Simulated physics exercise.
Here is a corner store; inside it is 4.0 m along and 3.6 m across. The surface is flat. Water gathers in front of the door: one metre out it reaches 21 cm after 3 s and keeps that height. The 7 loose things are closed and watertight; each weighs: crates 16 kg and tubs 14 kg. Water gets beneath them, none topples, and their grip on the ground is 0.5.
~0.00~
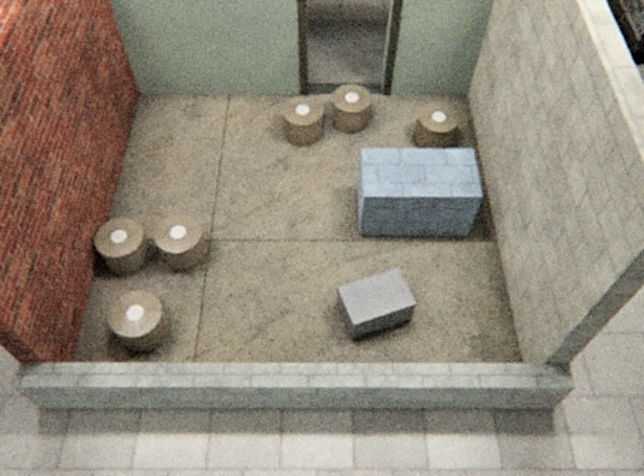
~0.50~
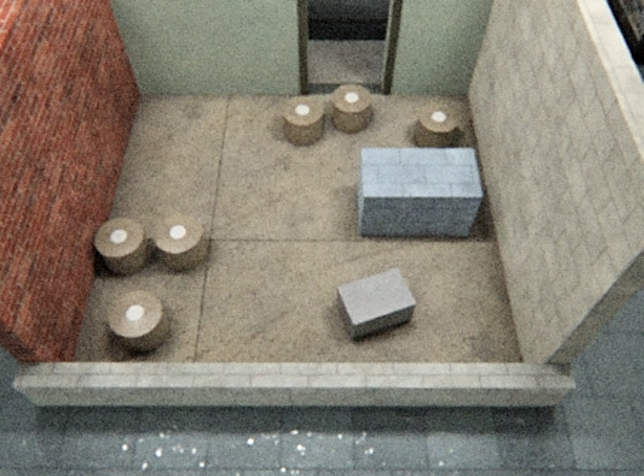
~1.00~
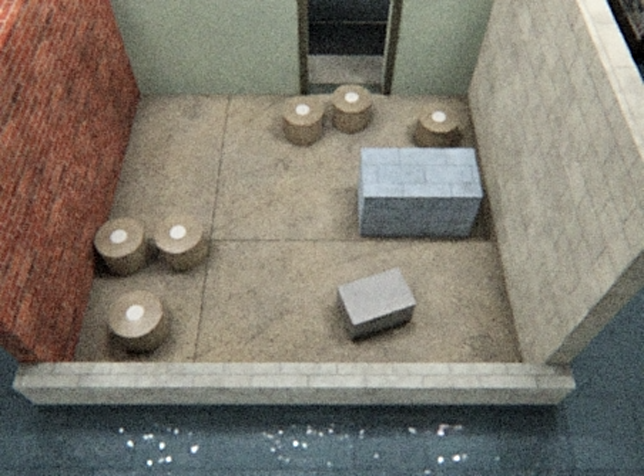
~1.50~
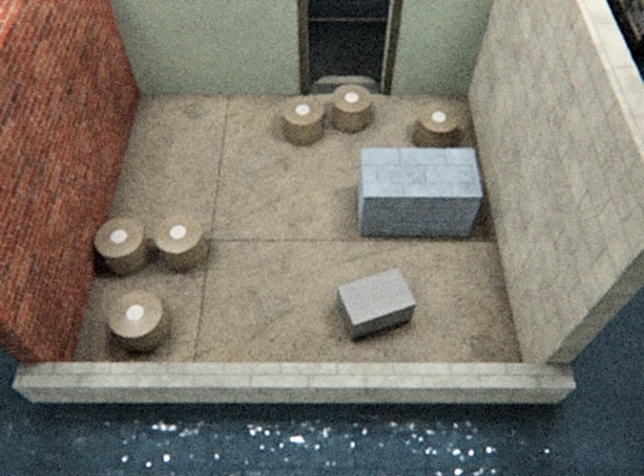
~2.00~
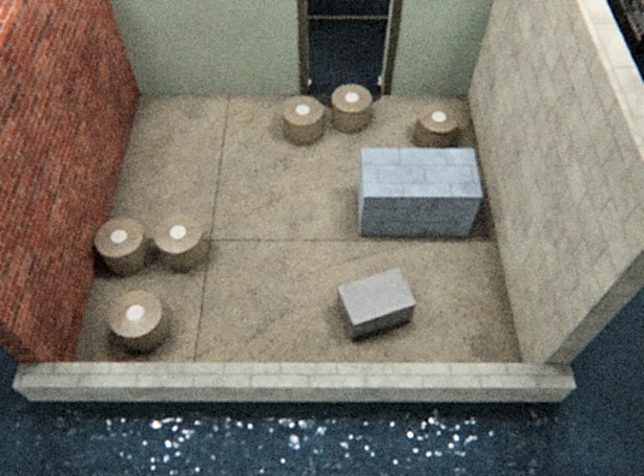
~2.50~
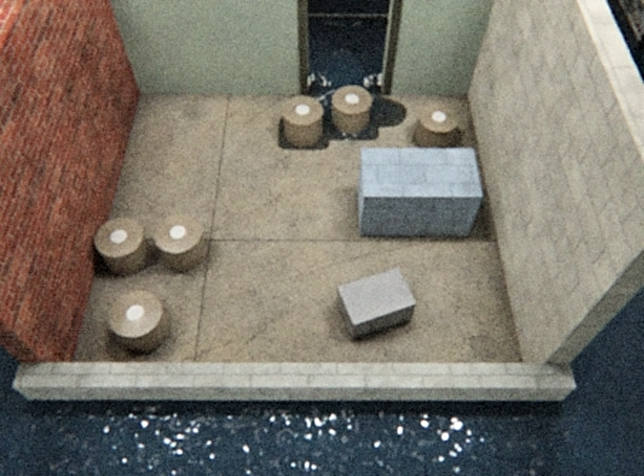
A large pale-blue block stands at the right of a sandy-floored room seen from above, between a red brick wall and a pale stone wall. Six round tan tubs with white spots sit at the left and near the back doorway, with a small grey crate toward the front. Dark water covers the paving outside, glinting, then enters through the doorway around the back tubs, while the objects and camera stay still.
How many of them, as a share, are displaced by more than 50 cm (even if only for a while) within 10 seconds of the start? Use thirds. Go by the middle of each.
That comes to under a third.
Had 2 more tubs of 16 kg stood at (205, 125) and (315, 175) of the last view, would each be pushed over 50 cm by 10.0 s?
In turn: Less, over.
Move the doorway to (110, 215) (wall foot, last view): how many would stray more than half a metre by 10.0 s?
In that case 2 of them.
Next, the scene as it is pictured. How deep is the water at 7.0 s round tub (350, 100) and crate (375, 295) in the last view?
About 8 and 3 cm.
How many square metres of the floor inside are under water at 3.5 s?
Roughly 3.5 m2.
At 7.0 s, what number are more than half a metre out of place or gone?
2 of them.
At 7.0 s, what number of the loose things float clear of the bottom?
At that moment 0.
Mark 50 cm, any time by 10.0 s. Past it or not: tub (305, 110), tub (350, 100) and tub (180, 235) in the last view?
In turn: Over, more, less.
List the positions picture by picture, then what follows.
A tub at (352, 98), on the bottom; a crate at (376, 295), on the bottom; water covers 0.0 m2; 0 of 7 have shifted, in the first picture.
A tub at (352, 98) rests on the ground; a crate at (376, 295), on the bottom; 0.0 m2 under water; 0 of 7 have shifted, in the second picture.
A tub at (352, 98) rests on the ground; a crate at (376, 295), on the bottom; water covers 0.0 m2; 0 of 7 have shifted, in the third picture.
A tub at (352, 98), on the bottom; a crate at (376, 295), on the bottom; water covers 0.0 m2; 0 of 7 have shifted, in the fourth picture.
A tub at (352, 98), on the bottom; a crate at (376, 295), on the bottom; 0.1 m2 under water; 0 of 7 have shifted, in the fifth picture.
A tub at (352, 99) rests on the ground; a crate at (376, 295) rests on the ground; 0.5 m2 under water; 0 of 7 have shifted, in the sixth picture.
After 3.5 s 1 of 7 are over 50 cm from their spots; 0 afloat.
After 4.5 s 2 of 7 are over 50 cm from their spots; 0 afloat.
After 7.0 s 2 of 7 are over 50 cm from their spots; 0 afloat.
After 10.0 s 2 of 7 are over 50 cm from their spots, and 2 have been at some point; 3 afloat.
